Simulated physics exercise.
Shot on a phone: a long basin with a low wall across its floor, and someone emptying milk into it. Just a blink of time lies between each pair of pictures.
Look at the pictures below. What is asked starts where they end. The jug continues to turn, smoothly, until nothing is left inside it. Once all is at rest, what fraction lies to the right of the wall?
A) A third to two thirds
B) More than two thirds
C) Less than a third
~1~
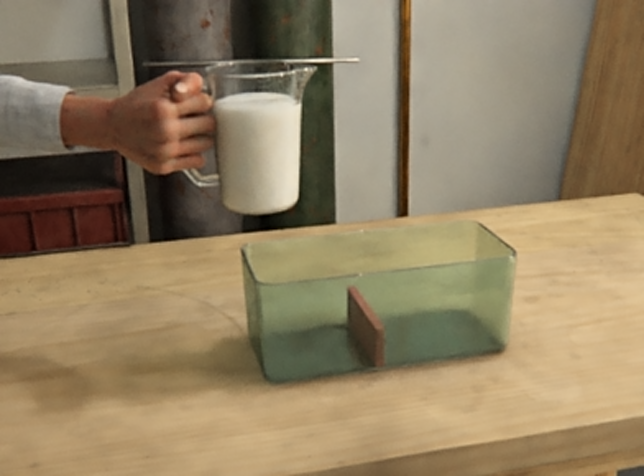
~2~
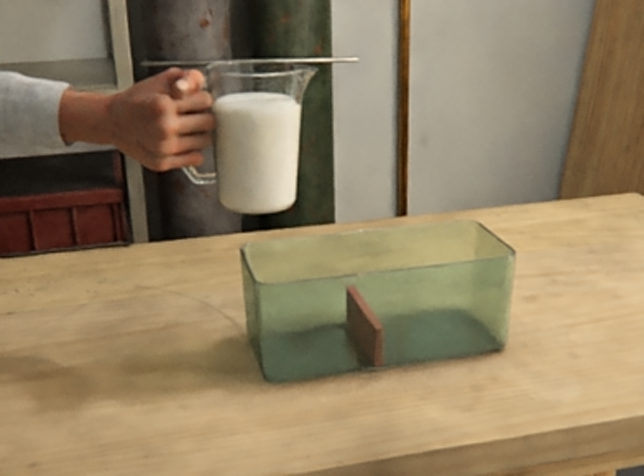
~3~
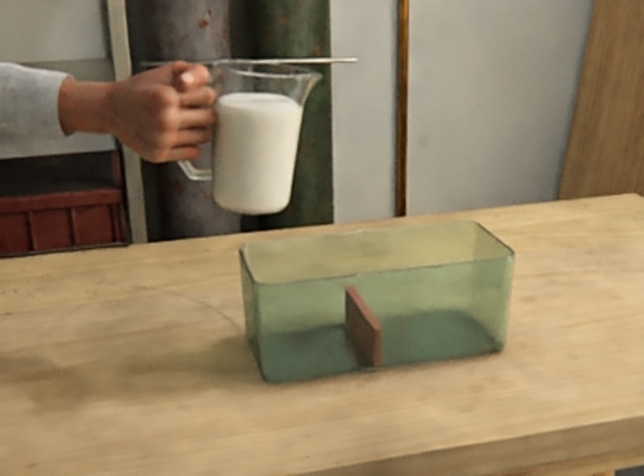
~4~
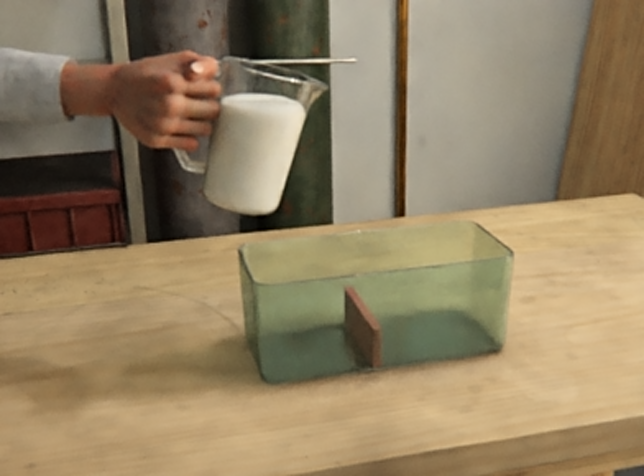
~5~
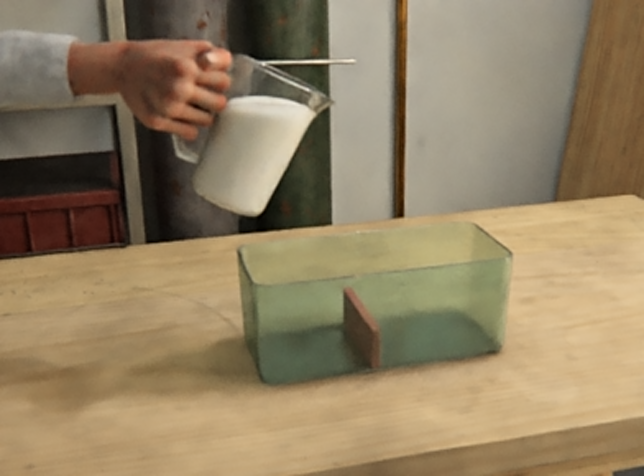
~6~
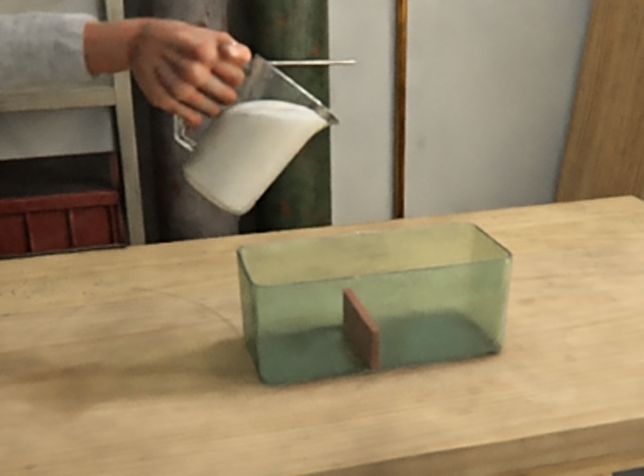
B, more than two thirds.
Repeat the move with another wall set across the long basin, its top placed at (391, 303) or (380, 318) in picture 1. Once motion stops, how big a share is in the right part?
30 %, then 65 %.
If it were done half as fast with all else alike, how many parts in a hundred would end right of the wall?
Near 90 in a hundred.
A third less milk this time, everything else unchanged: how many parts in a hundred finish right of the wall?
Result: Around 85 per cent.
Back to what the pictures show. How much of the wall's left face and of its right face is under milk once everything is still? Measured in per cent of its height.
About 10 per cent on the left and 60 per cent on the right.
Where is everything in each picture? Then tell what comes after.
Tilt 0°; pouring edge (316, 66); surface from (212, 103) to (296, 97); the long basin's rim runs from (249, 266) to (497, 238); the wall's top is at (365, 307), in the first frame.
Tilt 2°; pouring edge (317, 68); surface from (212, 103) to (296, 98), in the second frame.
Tilt 7°; pouring edge (322, 74); surface from (215, 100) to (298, 100), in the third frame.
Tilt 16°; pouring edge (329, 85); surface from (217, 101) to (303, 103), in the fourth frame.
Tilt 27°; pouring edge (335, 101); surface from (211, 130) to (310, 106), in the fifth frame.
Tilt 40°; pouring edge (340, 121); surface from (202, 136) to (319, 111), in the sixth frame.
A moment on, the jug is tipped right over and 65 per cent is still to pour, 0 is left of the wall and 11 right of it.
Next, the jug is tipped right over and 22 per cent is still to pour, 6 is left of the wall and 51 right of it.
Then the jug is tipped right over and 4 per cent is still to pour, 7 is left of the wall and 83 right of it.
Later the jug is tipped right over and 0 per cent is still to pour, 7 is left of the wall and 90 right of it.
Finally, 8 per cent lies left of the wall, 90 right of it and 2 outside.
